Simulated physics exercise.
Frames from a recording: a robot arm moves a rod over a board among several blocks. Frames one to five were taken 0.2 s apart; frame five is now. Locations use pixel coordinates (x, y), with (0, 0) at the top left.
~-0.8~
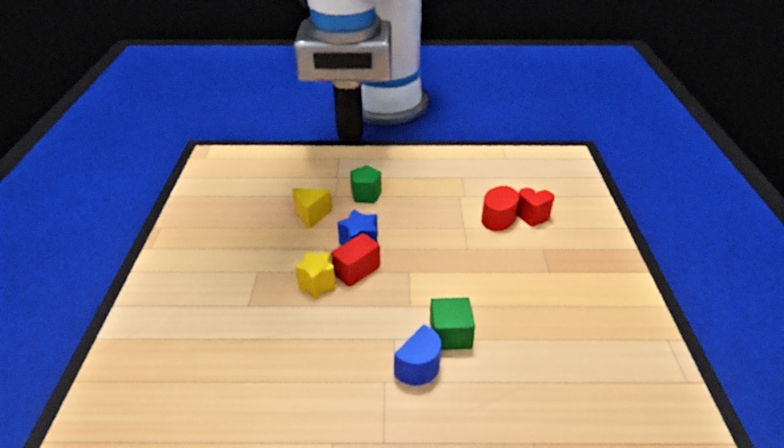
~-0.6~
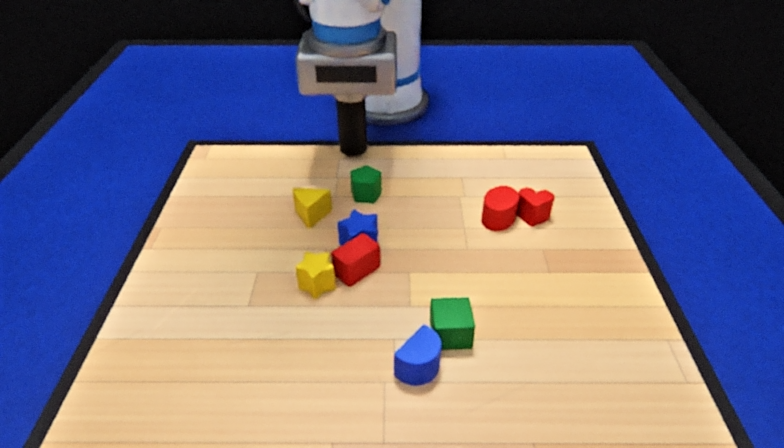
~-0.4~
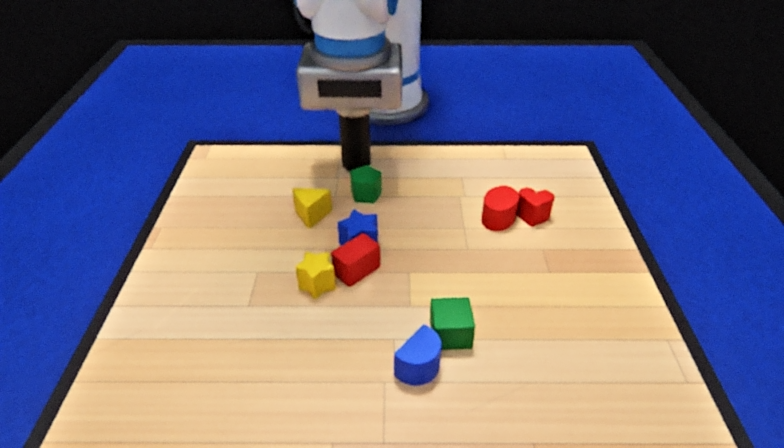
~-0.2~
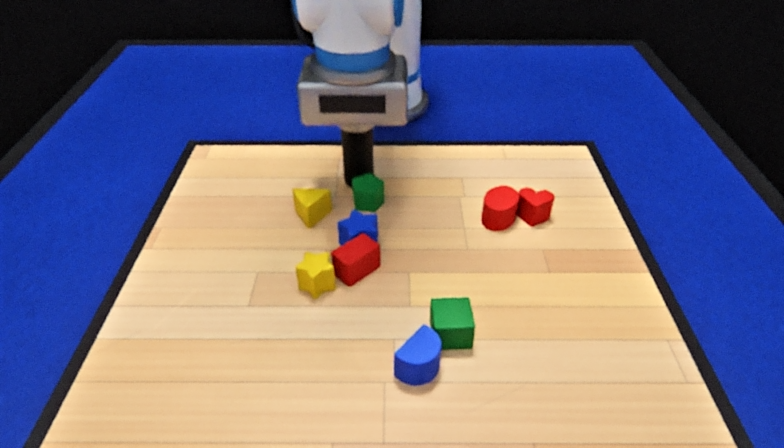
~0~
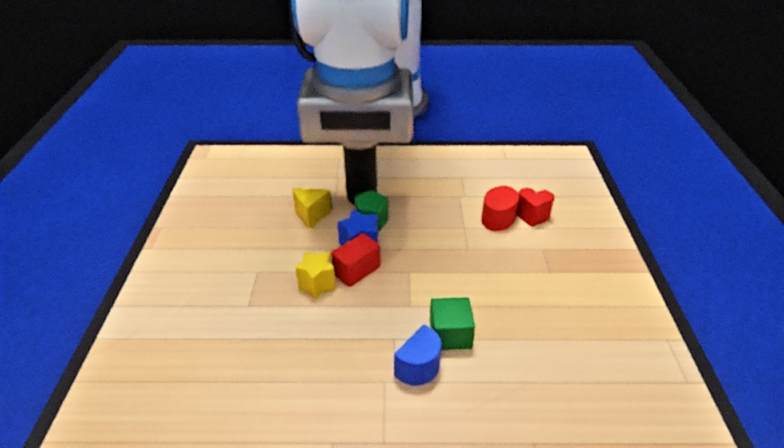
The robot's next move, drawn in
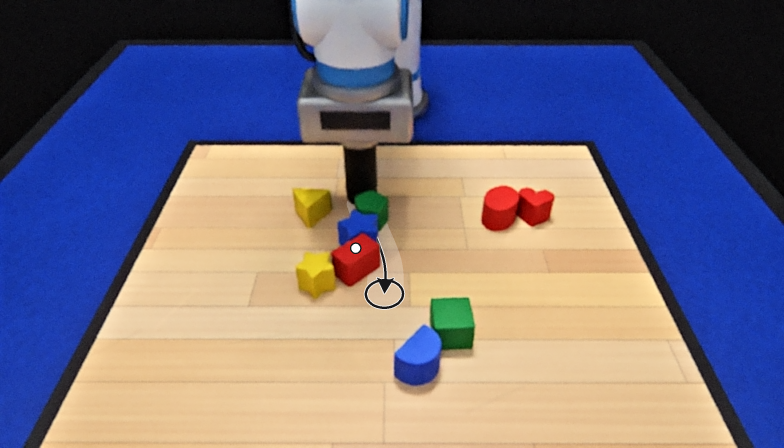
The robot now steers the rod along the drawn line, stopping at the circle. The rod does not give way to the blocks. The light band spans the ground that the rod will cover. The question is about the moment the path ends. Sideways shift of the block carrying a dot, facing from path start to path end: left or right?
Measured against the direction from start to end, the block carrying a dot shifts toward the right-hand side.
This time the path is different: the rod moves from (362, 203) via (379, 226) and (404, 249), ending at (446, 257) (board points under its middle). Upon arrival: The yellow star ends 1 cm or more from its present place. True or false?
That is true.
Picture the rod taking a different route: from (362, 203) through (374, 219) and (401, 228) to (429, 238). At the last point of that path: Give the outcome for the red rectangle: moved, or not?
It is shoved along.
Path on the board, from (362, 203) over (378, 244) to (384, 294); the dot is on the red rectangle.
What follows on the original path. One third of the way, rod at (373, 223); yellow star at (310, 266), turned 25° clockwise; red rectangle at (349, 265); blue star at (363, 239), turned 40° clockwise; green five-sided block at (391, 226).
Two thirds of the way, rod at (383, 252); yellow star at (304, 268), turned 55° clockwise; red rectangle at (336, 284), turned 25° clockwise; blue star at (365, 262), turned 65° clockwise; green five-sided block at (414, 250), turned 45° anticlockwise.
At the end, rod at (384, 287); yellow star at (304, 268), turned 55° clockwise; red rectangle at (317, 298), turned 65° clockwise; blue star at (360, 292), turned 95° clockwise; green five-sided block at (421, 255), turned 60° anticlockwise.
